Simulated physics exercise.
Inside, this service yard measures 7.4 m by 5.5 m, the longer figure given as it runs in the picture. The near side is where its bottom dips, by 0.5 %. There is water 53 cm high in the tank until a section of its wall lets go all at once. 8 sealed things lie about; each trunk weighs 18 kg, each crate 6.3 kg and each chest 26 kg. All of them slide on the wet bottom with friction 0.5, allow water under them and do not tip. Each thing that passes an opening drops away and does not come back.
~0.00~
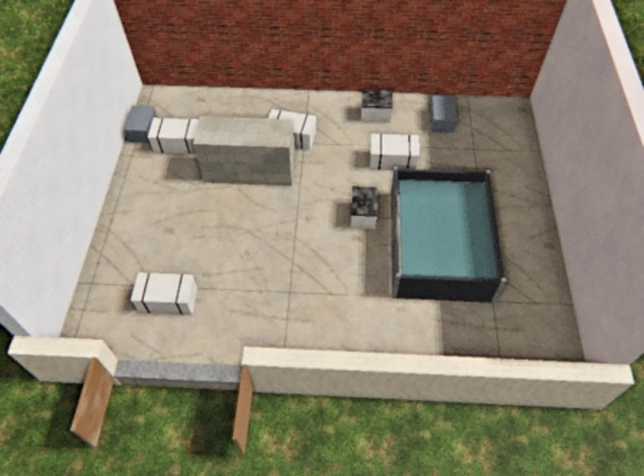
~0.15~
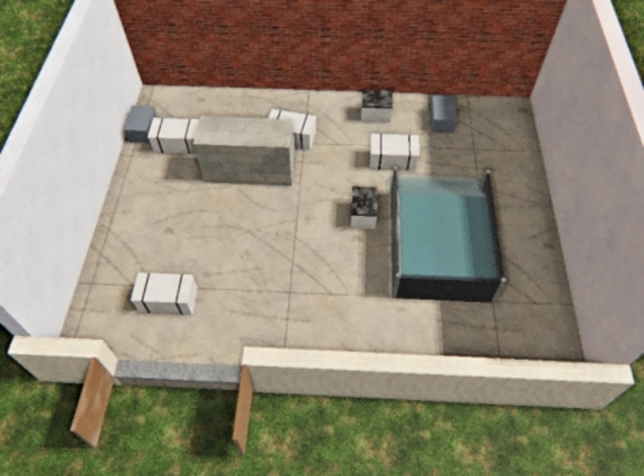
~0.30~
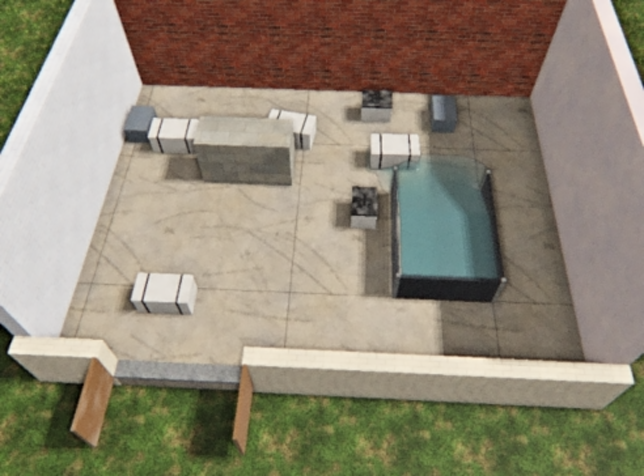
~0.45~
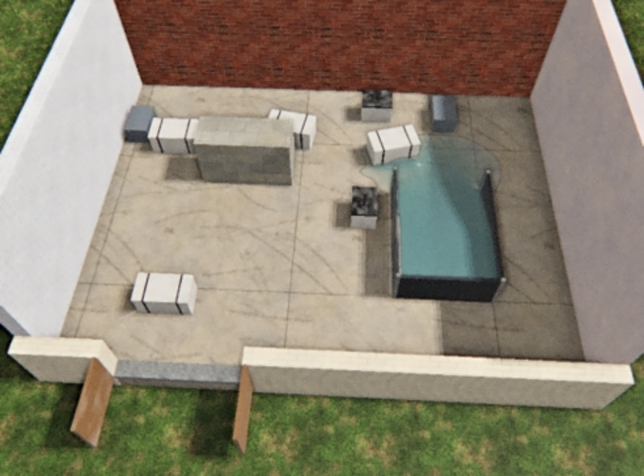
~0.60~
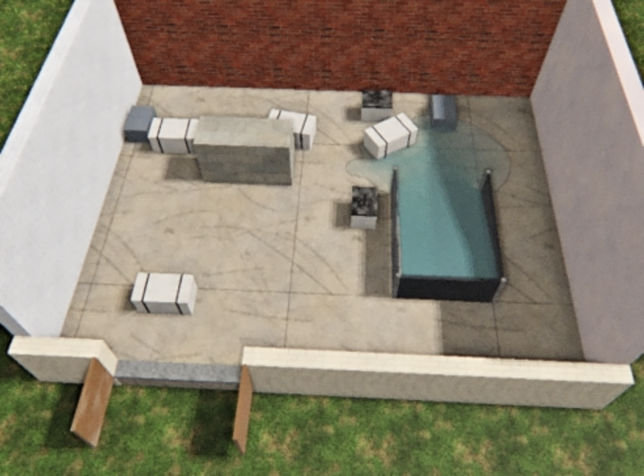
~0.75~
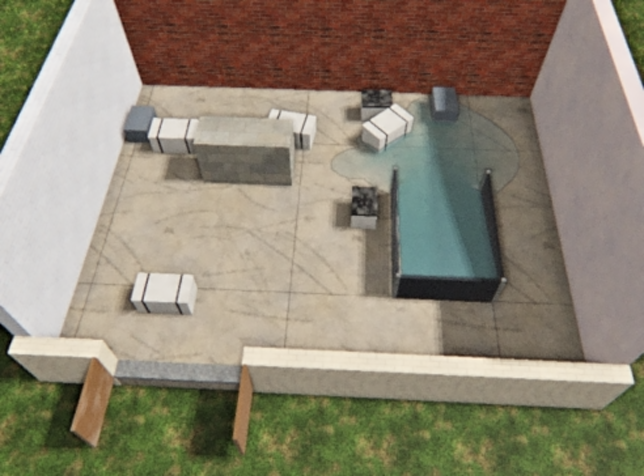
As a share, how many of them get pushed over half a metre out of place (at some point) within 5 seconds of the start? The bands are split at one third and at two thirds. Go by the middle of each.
It falls between one and two thirds.
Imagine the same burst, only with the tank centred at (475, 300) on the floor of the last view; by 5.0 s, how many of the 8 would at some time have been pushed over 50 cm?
Result: 3 of them.
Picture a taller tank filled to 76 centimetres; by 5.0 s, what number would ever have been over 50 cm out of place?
That would give 5.
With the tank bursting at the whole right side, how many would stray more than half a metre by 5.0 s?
In that case the number is 1.
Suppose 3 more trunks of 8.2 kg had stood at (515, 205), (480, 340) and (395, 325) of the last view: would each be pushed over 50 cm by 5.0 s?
Well, in turn they are above that, below that and below that.
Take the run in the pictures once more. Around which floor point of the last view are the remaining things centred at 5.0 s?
Around (251, 162).
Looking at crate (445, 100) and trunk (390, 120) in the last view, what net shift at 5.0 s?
In that order: 30 cm, 300 cm.
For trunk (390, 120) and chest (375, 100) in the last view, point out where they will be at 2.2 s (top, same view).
I'd say close to (367, 96) and close to (351, 83).
After 1.1 s 1 of 8 are over 50 cm from their spots; 1 afloat.
After 2.2 s 2 of 8 are over 50 cm from their spots; 2 afloat.
After 3.5 s 2 of 8 are over 50 cm from their spots; 2 afloat.
After 5.0 s 3 of 8 are over 50 cm from their spots, and 3 have been at some point; 2 afloat.
